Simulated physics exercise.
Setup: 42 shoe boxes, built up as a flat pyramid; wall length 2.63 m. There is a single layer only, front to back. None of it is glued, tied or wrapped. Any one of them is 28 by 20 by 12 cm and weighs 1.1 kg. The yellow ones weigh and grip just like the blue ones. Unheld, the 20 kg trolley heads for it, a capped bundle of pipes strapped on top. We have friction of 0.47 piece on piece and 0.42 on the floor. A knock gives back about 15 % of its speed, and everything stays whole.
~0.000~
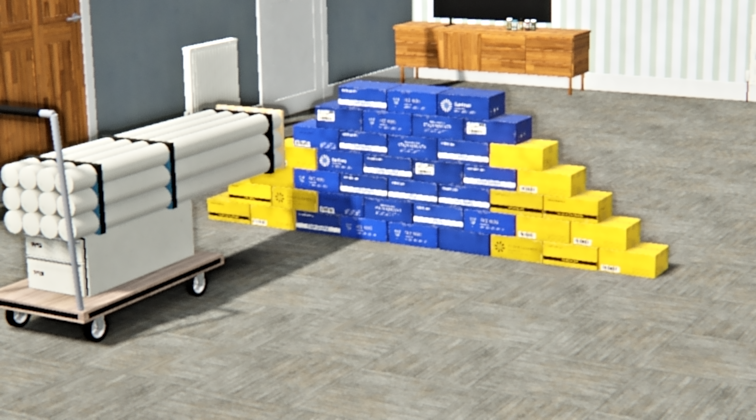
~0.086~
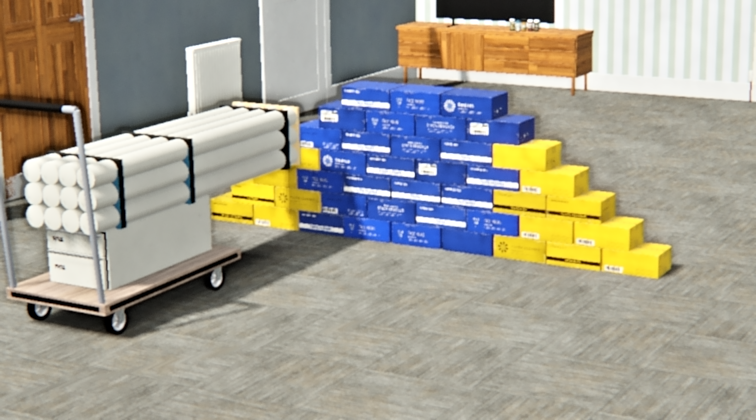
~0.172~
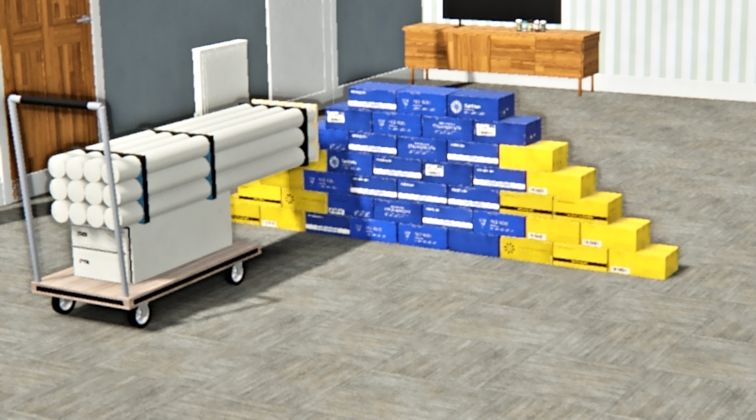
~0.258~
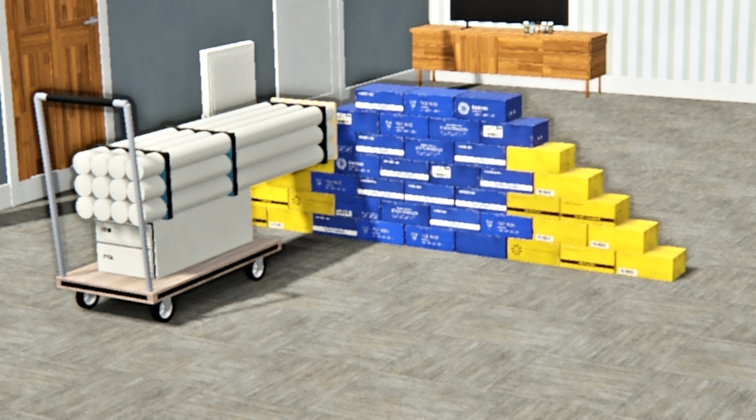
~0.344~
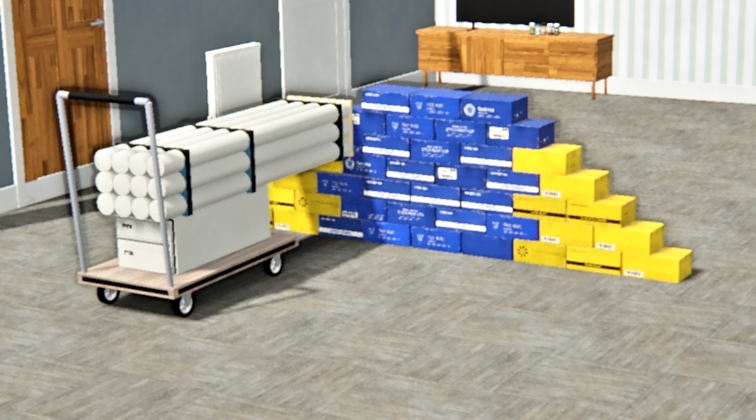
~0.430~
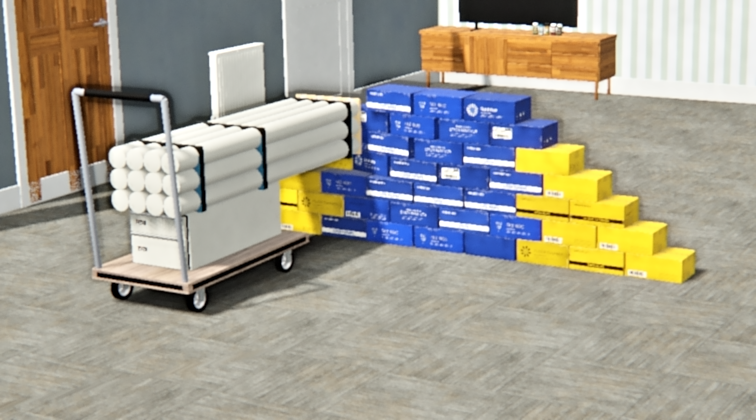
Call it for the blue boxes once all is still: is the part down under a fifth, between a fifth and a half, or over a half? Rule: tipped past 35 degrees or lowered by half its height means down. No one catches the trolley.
Down part: Between a fifth and a half.
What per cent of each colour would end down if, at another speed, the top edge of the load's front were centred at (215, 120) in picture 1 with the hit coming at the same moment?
Down at the end: Yellow 10 per cent, blue 30 per cent.
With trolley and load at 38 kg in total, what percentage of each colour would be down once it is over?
The split would be yellow 10, then blue 30 per cent.
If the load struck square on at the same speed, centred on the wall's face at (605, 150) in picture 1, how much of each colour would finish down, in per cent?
Down at the end: Yellow 0 percent, blue 0 percent.
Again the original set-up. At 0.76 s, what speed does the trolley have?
Something like 0.7 m/s, I'd say.
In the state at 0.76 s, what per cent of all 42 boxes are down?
At that instant, 5 percent.
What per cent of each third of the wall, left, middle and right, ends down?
In percent, the thirds read 40 on the left, 20 in the middle and 0 on the right.
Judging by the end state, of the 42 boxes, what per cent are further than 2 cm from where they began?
I count 30 % as shifted.
After 0.76 s, load 36 cm past the wall's line, still rolling; 2 of the 27 blue boxes down (3 of 42 in all colours); top blue box unmoved.
After 1.14 s, load 62 cm past the wall's line, still rolling; 8 of the 27 blue boxes down (9 of 42 in all colours); top blue box unmoved.
At rest (2.3 s), load 75 cm past the wall's line, stopped; 8 of the 27 blue boxes down (9 of 42 in all colours); top blue box unmoved; top yellow box unmoved. That is 30 per cent. As the last picture would show them, middles, top blue box near (497, 108), top yellow box near (550, 159).
